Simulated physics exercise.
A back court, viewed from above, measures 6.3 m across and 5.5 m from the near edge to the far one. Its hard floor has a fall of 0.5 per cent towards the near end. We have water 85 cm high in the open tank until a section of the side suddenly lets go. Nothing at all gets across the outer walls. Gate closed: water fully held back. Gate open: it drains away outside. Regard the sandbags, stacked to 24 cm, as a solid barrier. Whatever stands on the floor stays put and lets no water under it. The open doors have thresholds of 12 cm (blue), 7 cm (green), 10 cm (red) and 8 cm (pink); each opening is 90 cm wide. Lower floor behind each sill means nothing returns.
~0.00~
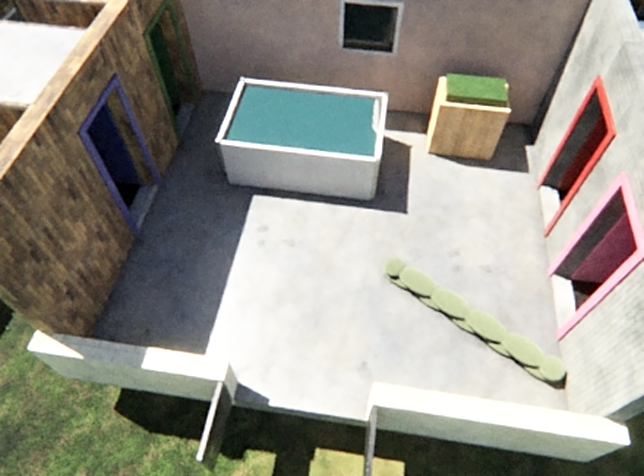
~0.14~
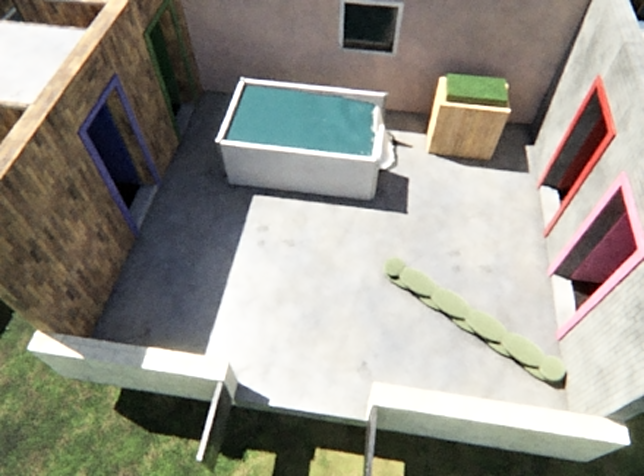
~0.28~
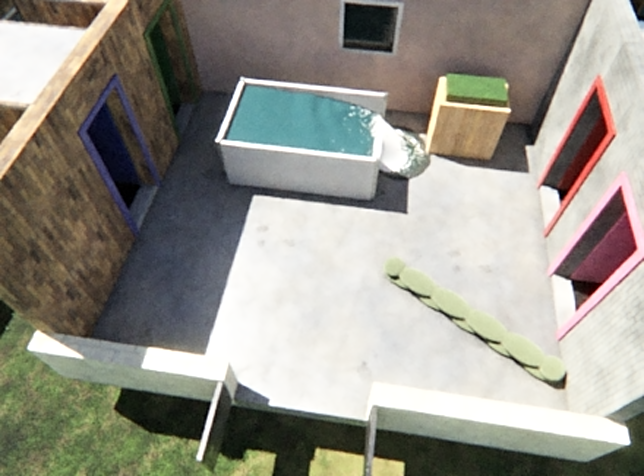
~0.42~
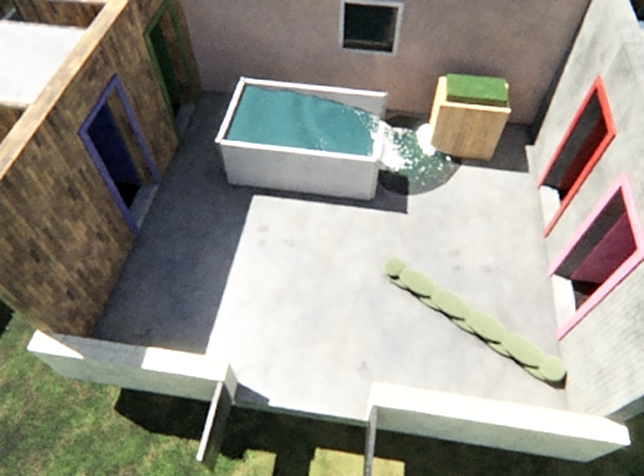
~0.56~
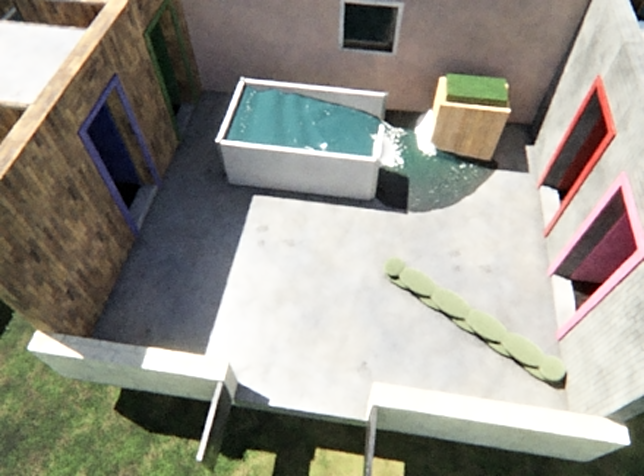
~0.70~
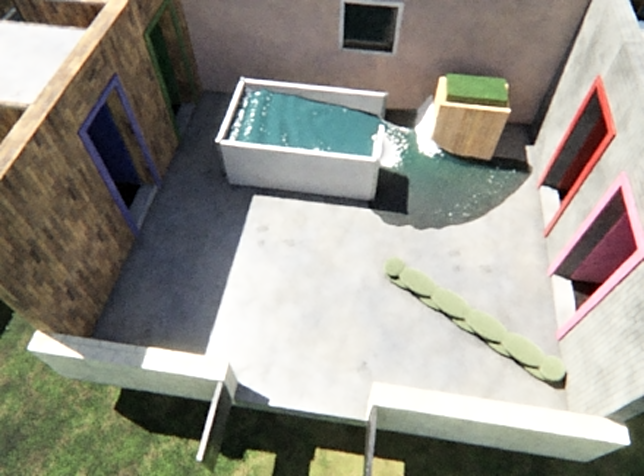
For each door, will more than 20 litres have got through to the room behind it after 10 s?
At the end, the blue door remains within the limit; the green door breaks the limit; the red door breaks the limit; the pink door breaks the limit.
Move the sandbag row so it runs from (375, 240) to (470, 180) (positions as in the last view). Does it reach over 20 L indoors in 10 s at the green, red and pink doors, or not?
Well, the green one is more than allowed, the red one is more than allowed, and the pink one is within bounds.
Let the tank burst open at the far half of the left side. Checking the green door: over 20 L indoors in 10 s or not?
Green: Exceeds.
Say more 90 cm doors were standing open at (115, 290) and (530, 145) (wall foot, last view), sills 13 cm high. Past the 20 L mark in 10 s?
Order as listed: Respected and surpassed.
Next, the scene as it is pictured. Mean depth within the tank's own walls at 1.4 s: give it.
The mean depth is some 61 cm.
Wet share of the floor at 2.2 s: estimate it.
Around 35 per cent.
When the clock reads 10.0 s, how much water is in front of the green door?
Looks like about 8.5 cm at that spot.
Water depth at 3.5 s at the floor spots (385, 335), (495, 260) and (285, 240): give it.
Spot one 0 cm, spot two 6 cm, spot three 0 cm.
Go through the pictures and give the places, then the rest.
The first picture shows the open tank at (306, 121) is whole and still, 85 cm deep.
In the second picture, the front is at a hidden place, 0.5 m from the gap at (378, 139); 0.2 m2 of floor is under water; 85 cm left at the back of the open tank.
In the third picture, the front is at (424, 164), 0.9 m from the gap at (378, 140); 0.8 m2 of floor is under water; 85 cm left at the back of the open tank.
In the fourth picture, the front is at (455, 166), 1.4 m from the gap at (378, 141); 1.6 m2 of floor is under water; 85 cm left at the back of the open tank.
In the fifth picture, water pours out at (378, 140) and has run 2.0 m, to (493, 162); typically 6 cm deep outside, 83 cm at the open tank's back.
In the sixth picture, water pours out at (378, 140) and has run 2.6 m, to (525, 174); typically 5 cm deep outside, 75 cm at the open tank's back.
After 1.4 s water covers 25 % of the floor and is deepest (56 cm) near (421, 152); blue door not reached, green door not reached, red door 20 cm at the sill, 26 L in, pink door not reached.
After 2.2 s water covers 35 % of the floor and is deepest (46 cm) near (421, 145); blue door not reached, green door not reached, red door 25 cm at the sill, 96 L in, pink door 15 cm at the sill, 3 L in.
After 3.5 s water covers 40 % of the floor and is deepest (34 cm) near (421, 145); blue door not reached, green door 13 cm at the sill, 19 L in, red door 13 cm at the sill, 167 L in, pink door 20 cm at the sill, 27 L in.
After 6.0 s water covers 75 % of the floor and is deepest (24 cm) near (421, 152); blue door 2 cm at the sill, 0 L in, green door 11 cm at the sill, 57 L in, red door 14 cm at the sill, 221 L in, pink door 22 cm at the sill, 183 L in.
After 10.0 s water covers 85 % of the floor and is deepest (17 cm) near (555, 325); blue door 10 cm at the sill, 0 L in, green door 8 cm at the sill, 78 L in, red door 11 cm at the sill, 232 L in, pink door 14 cm at the sill, 311 L in.
